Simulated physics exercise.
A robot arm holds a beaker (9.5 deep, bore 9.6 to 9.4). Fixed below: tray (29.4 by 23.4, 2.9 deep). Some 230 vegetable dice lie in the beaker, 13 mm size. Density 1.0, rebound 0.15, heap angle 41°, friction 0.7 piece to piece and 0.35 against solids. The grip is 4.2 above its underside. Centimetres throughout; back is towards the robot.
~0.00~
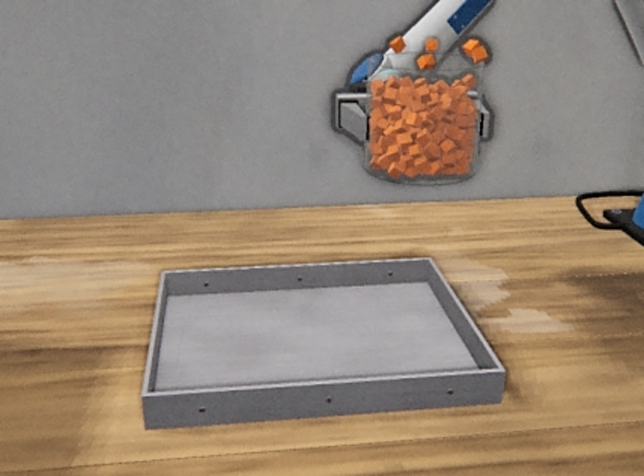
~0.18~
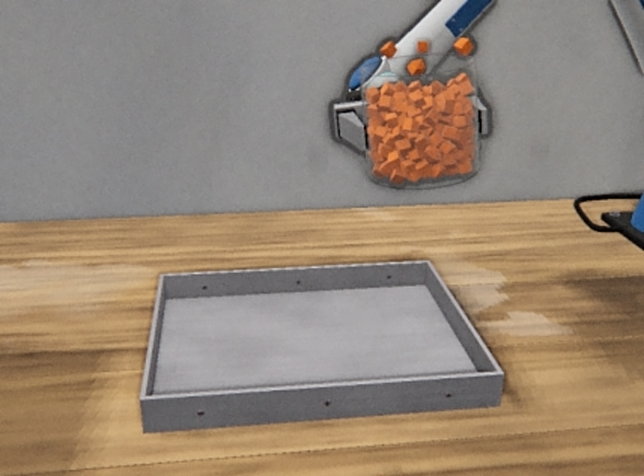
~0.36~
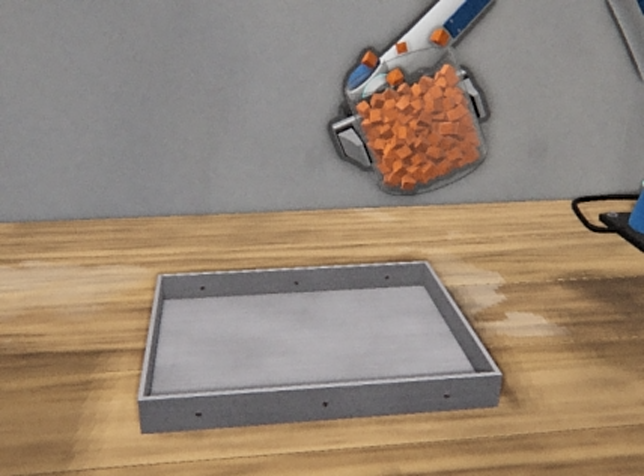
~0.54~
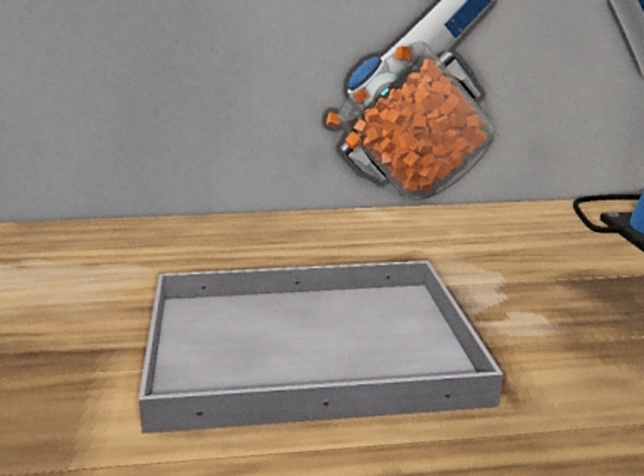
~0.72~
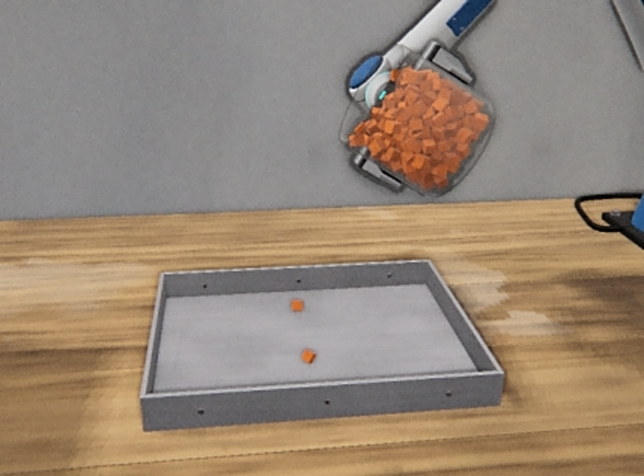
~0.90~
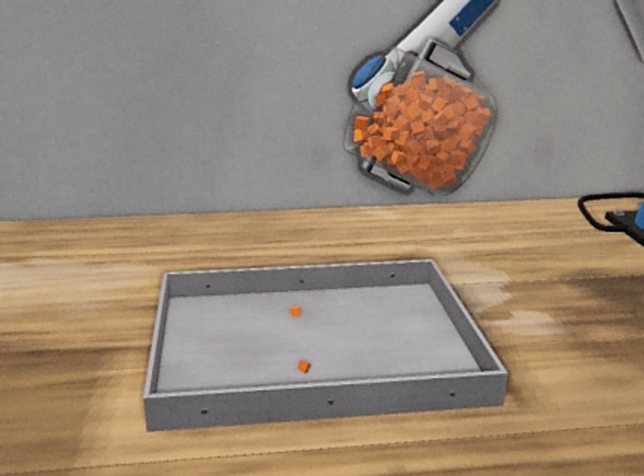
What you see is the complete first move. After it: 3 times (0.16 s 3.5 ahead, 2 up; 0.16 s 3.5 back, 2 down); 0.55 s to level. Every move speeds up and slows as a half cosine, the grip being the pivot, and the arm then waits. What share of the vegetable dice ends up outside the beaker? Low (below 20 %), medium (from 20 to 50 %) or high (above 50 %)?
Outside the beaker the share is low, below 20 %.
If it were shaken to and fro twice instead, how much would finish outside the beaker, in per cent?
In that case some 10 per cent.
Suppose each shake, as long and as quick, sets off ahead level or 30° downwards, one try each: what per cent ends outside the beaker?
About 5 and 0 per cent.
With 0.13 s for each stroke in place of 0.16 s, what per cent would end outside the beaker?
Then about 35 per cent.
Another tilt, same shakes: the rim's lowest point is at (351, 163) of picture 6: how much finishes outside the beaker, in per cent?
About 35 per cent.
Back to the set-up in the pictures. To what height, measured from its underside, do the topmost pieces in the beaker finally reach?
Roughly 9.5 cm.
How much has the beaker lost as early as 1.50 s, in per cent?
Near 10 per cent so far.
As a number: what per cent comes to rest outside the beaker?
About 10 per cent.
By 1.50 s, tilted 64° forward, highest piece 24 above the table; 211 in the beaker, 15 in the tray, 5 in flight or on a rim.
By 2.11 s, tilted 37° forward, highest piece 26 above the table; 208 in the beaker, 23 in the tray.
By 2.61 s, level, highest piece 27 above the table; 208 in the beaker, 23 in the tray.
By 3.66 s, level, highest piece 27 above the table; 208 in the beaker, 23 in the tray.
Final count, 208 in the beaker, 23 in the tray. That is 10 % outside the beaker.
